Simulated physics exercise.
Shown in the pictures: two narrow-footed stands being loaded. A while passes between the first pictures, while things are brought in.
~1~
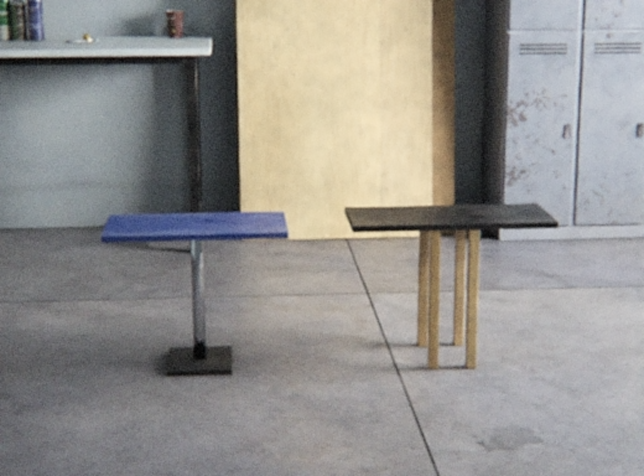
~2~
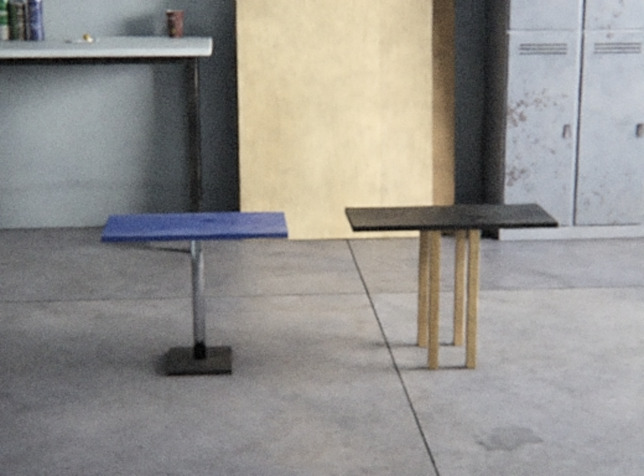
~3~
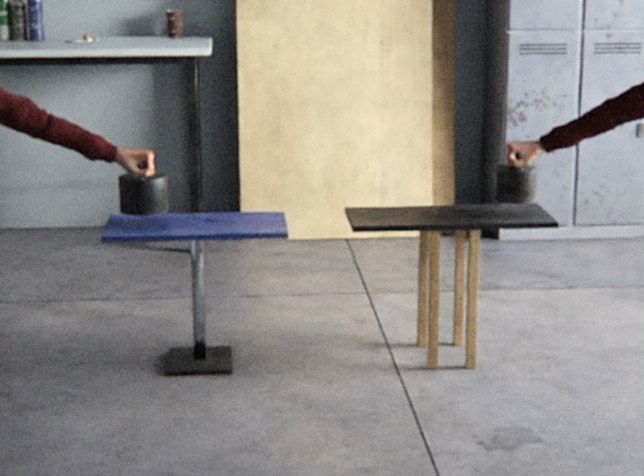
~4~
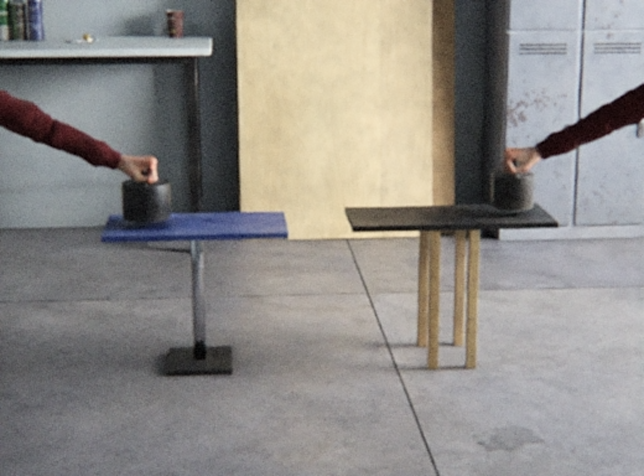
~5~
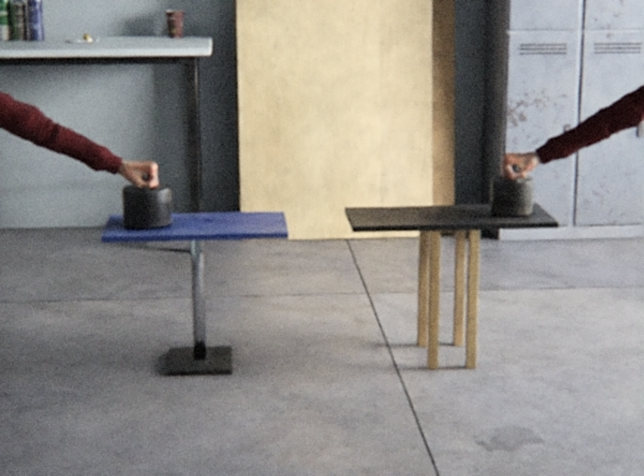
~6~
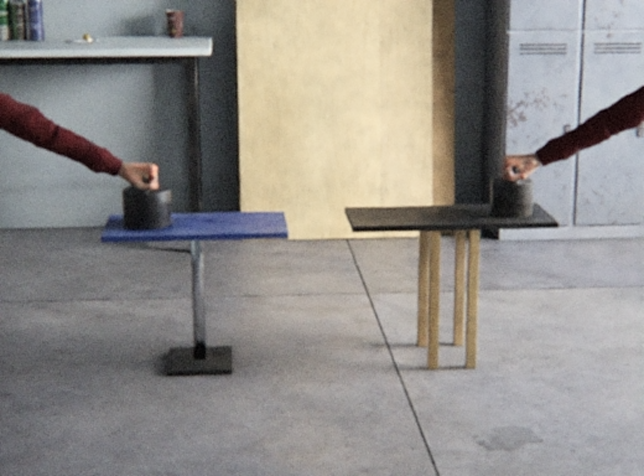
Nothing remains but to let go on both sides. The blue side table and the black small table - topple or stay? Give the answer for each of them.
Blue side table - topple; black small table - topple.
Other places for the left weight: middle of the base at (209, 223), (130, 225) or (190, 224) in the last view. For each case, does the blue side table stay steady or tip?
Order of results: Stands, falls, stands.
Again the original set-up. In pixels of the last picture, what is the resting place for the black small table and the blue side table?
Roughly (591, 268) for the first and roughly (58, 287) for the other.
Then, 0.66 s past the last view, blue side table leaning 20° off how it started near (144, 225); black small table leaning 52° off how it started near (558, 251).
Finally, the blue side table goes over, near (58, 287); the black small table goes over, near (591, 268).
